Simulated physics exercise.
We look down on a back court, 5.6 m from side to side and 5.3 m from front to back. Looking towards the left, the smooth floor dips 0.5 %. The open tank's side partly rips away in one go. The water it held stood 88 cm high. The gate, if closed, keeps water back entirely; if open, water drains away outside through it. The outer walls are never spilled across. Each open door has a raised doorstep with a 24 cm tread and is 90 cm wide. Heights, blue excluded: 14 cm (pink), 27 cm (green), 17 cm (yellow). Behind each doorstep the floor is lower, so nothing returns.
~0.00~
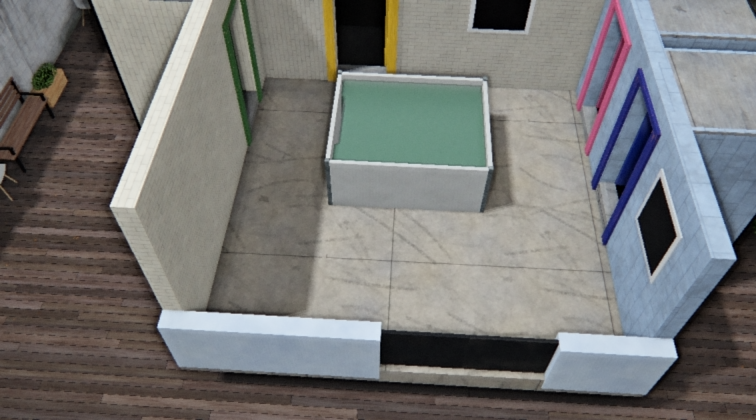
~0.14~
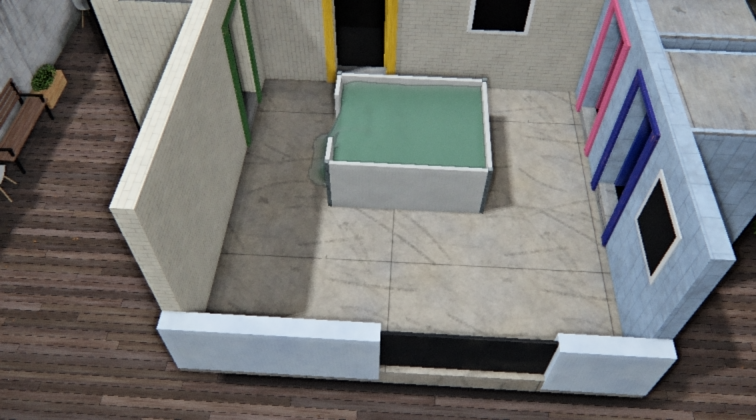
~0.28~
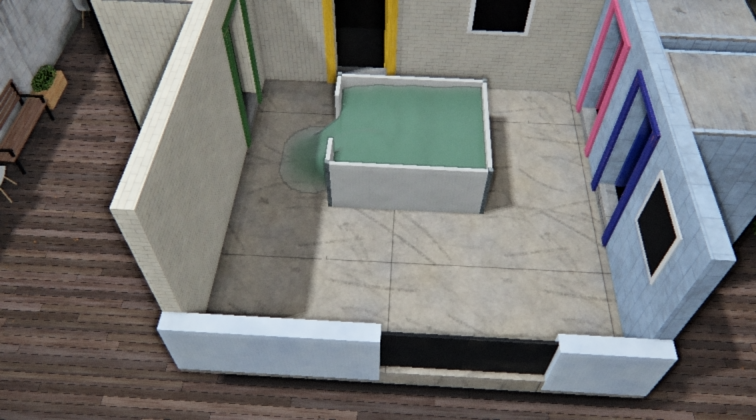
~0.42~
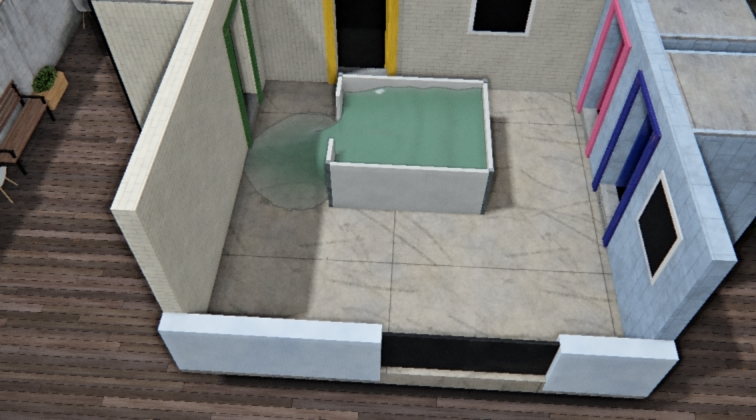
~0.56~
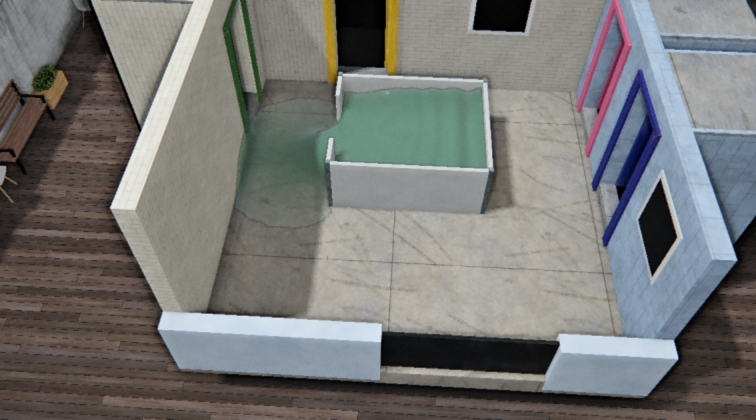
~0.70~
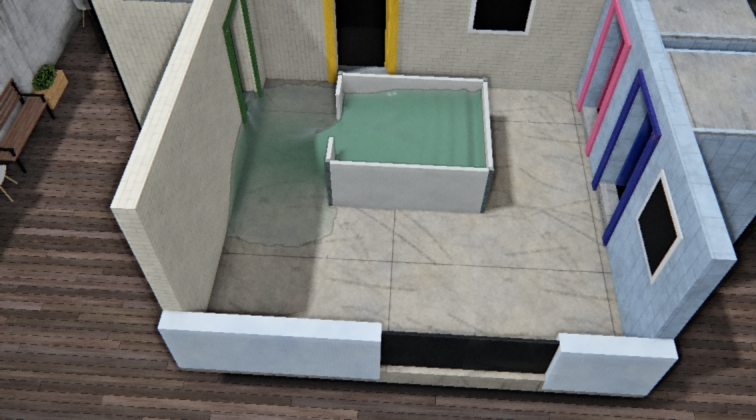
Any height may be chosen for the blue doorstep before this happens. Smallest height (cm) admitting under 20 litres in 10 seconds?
Roughly 15 cm.
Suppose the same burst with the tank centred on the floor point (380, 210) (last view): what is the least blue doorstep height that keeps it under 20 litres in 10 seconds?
That setup calls for roughly 16 cm.
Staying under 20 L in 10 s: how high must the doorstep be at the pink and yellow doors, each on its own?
Some 18 cm for pink, some 8.0 cm for yellow.
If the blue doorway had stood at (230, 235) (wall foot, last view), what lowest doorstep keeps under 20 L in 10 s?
Minimum: About 17 cm.
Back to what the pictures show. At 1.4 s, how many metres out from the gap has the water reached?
3.8 m.
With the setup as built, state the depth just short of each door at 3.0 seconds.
Lab note, cm: Pink 2; green 29; blue 0; yellow 12.
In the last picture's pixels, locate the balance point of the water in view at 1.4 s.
(359, 164).
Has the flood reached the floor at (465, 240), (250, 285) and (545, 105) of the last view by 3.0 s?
In that order: Dry, flooded, flooded.
After 1.4 s water covers 25 % of the floor, deepest (63 cm) near (266, 81); it has not reached the blue door.
After 3.0 s water covers 60 % of the floor, deepest (37 cm) near (264, 87); it has not reached the blue door.
After 10.0 s water covers 100 % of the floor, deepest (20 cm) near (203, 331); 15 cm at the blue door, 0 litres in over its 21 cm doorstep.
At the blue door as built, the water arrived by 4.1 s and peaked near 20 cm at 5.8 s.
With a doorstep of 12 cm, 53 litres would have come in within the 10 s; with 19 cm, 2 litres. So under 20 litres takes about 15 cm.
